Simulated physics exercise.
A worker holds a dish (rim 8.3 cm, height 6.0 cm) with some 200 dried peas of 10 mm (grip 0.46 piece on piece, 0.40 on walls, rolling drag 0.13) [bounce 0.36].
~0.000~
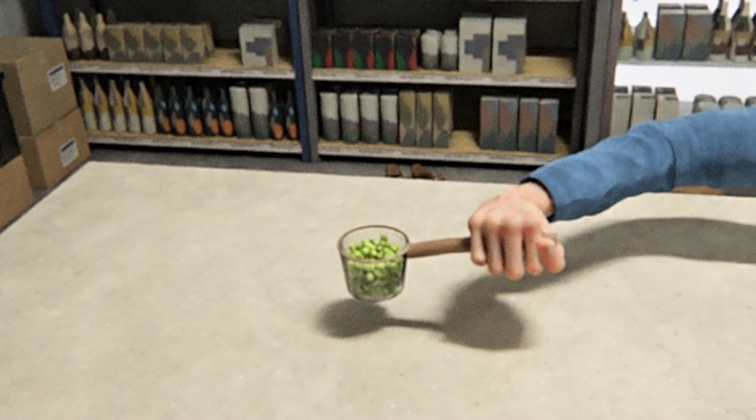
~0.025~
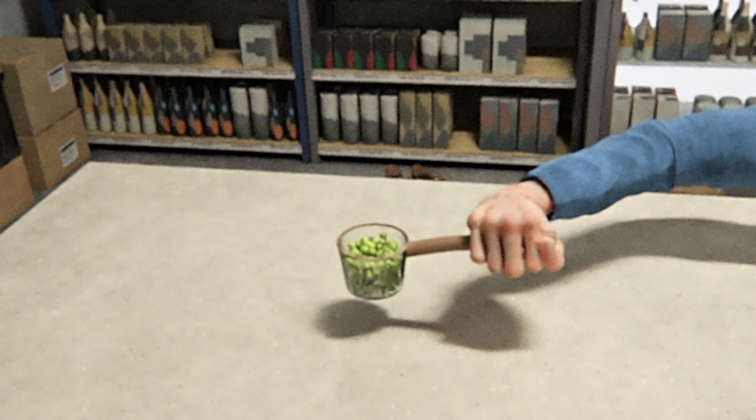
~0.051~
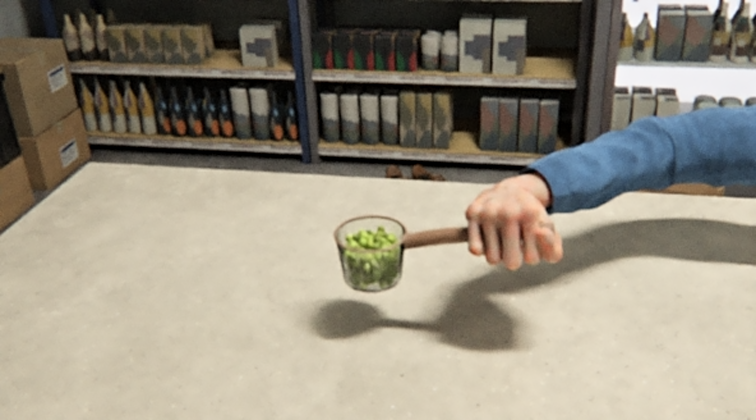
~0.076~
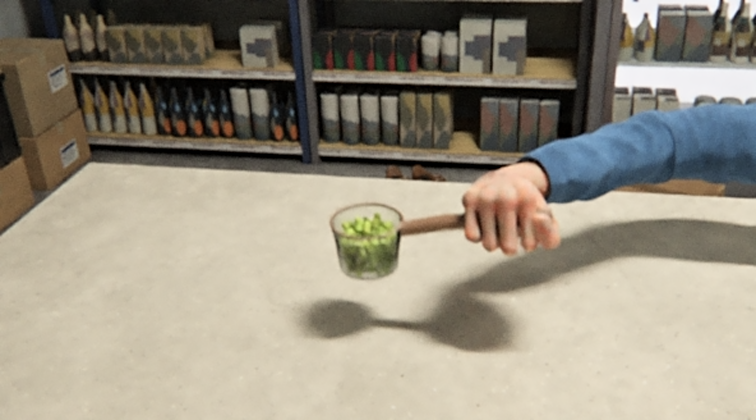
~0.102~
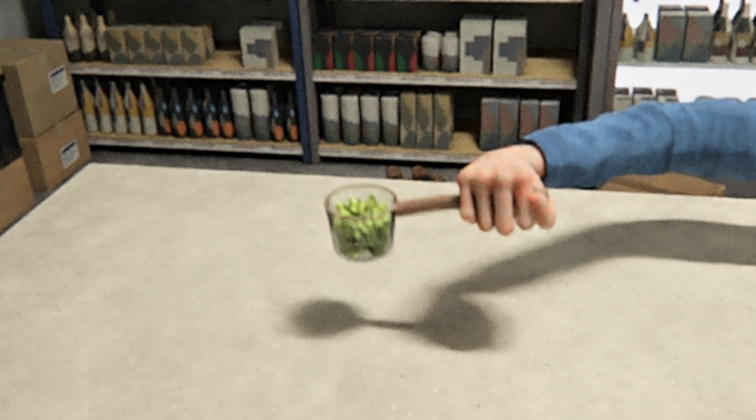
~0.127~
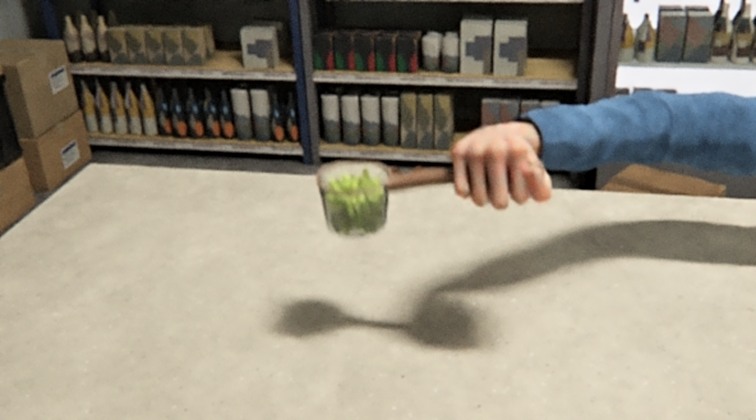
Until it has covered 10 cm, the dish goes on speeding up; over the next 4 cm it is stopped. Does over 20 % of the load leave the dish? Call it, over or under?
My call: Over.
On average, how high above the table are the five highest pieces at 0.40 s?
I'd put it at some 28 cm.
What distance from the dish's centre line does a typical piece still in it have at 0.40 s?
3.0 cm or so.
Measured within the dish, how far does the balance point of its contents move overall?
Some 0.5 cm.
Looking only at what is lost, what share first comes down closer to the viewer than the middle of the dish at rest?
50 %, roughly.
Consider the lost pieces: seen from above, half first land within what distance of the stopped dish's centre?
I'd put it at close to 10 centimetres.
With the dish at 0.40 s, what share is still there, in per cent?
Close to 25 in a hundred.
After 0.28 s, dish 45 %, in the air 55 %; middle of the pieces not yet landed near (315, 100).
After 0.40 s, dish 25 %, in the air 75 %; middle of the pieces not yet landed near (298, 144).
After 0.52 s, dish 25 %, fallen left of where it stops 25 %, in the air 50 %; middle of the pieces not yet landed near (293, 243).
Then, at 0.63 s, dish 25 %, fallen left of where it stops 70 %; middle of the pieces not yet landed near (340, 184).
At rest (0.9 s), dish 25 %, fallen left of where it stops 70 %.
